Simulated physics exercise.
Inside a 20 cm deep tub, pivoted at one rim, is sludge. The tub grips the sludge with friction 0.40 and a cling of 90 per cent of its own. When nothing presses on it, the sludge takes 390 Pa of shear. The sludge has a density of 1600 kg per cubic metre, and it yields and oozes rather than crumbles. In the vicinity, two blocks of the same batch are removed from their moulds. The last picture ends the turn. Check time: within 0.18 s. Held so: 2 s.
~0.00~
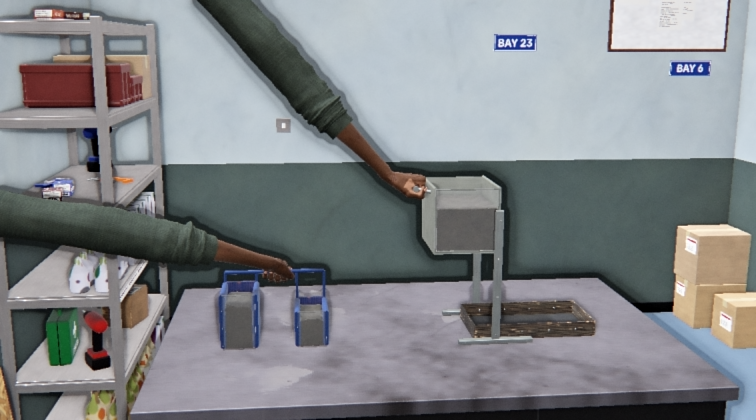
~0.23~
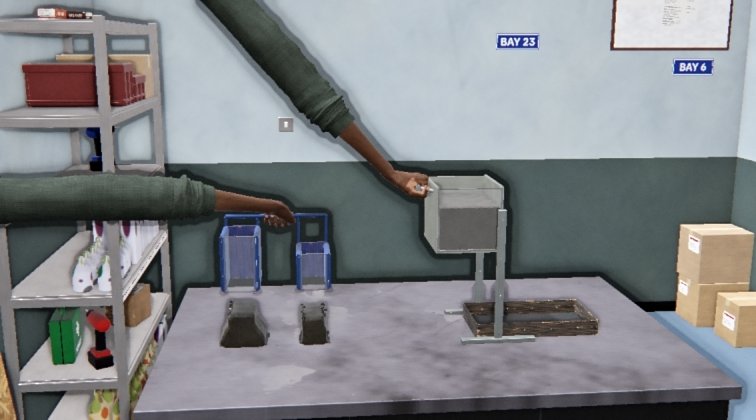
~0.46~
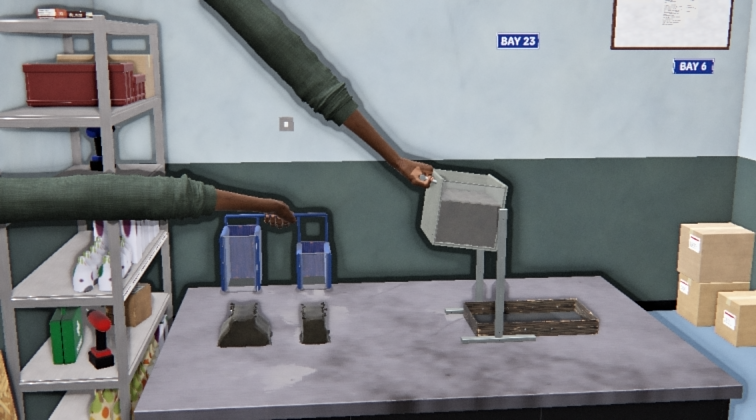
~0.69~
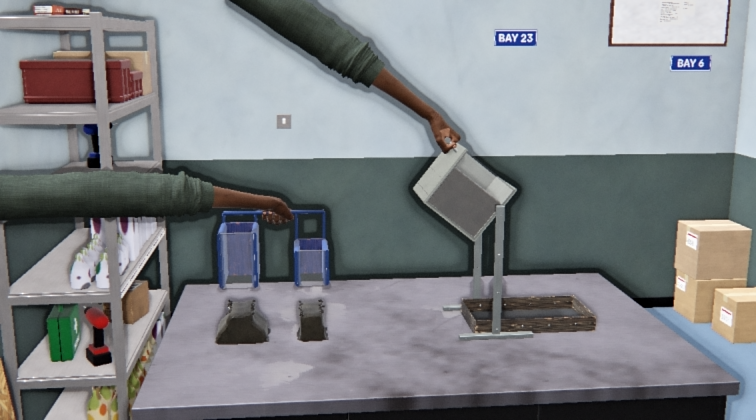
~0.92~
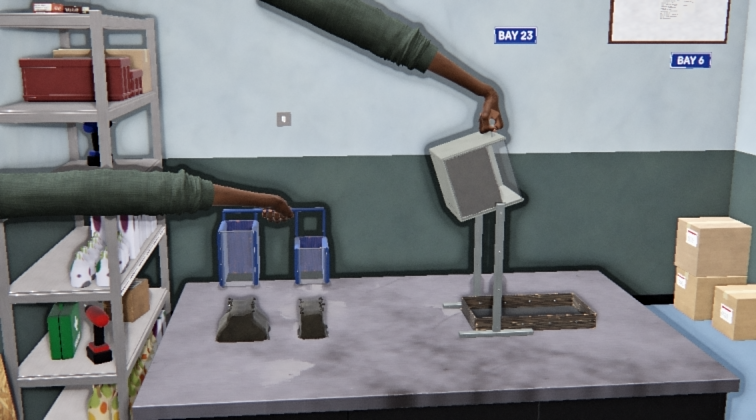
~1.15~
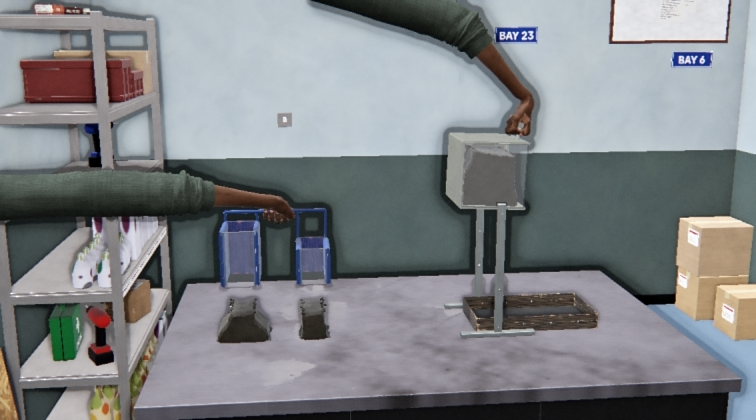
In a storeroom, one arm lifts two blue moulds off grey blocks while another turns a clear tub of sludge onto its side.
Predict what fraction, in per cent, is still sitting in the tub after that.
Near 52 % is still in the tub.
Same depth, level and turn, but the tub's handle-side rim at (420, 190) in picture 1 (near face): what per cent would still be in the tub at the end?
The tub would keep roughly 40 percent.
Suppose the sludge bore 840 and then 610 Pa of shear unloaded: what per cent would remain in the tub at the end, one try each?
The two runs give near 100 % and near 75 % respectively.
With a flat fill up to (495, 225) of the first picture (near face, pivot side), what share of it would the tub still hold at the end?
85 %.
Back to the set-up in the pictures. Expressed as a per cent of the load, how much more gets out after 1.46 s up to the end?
Load share from then on: Near 7 %.
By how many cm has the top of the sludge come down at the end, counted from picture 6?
Roughly 9 cm.
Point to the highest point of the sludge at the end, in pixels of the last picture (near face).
The highest point sits at around (485, 181).
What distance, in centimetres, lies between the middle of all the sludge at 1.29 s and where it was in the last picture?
Measured shift, roughly 5 cm.
By 1.29 s, the tub is at 92 degrees and holds 87 %.
By 1.46 s, the tub is at 92 degrees and holds 59 %.
By 1.63 s, the tub is at 92 degrees and holds 52 %.
By 1.80 s, the tub is at 92 degrees and holds 52 %.
By 3.15 s, at the end, the tub is at 92 degrees and holds 52 %.
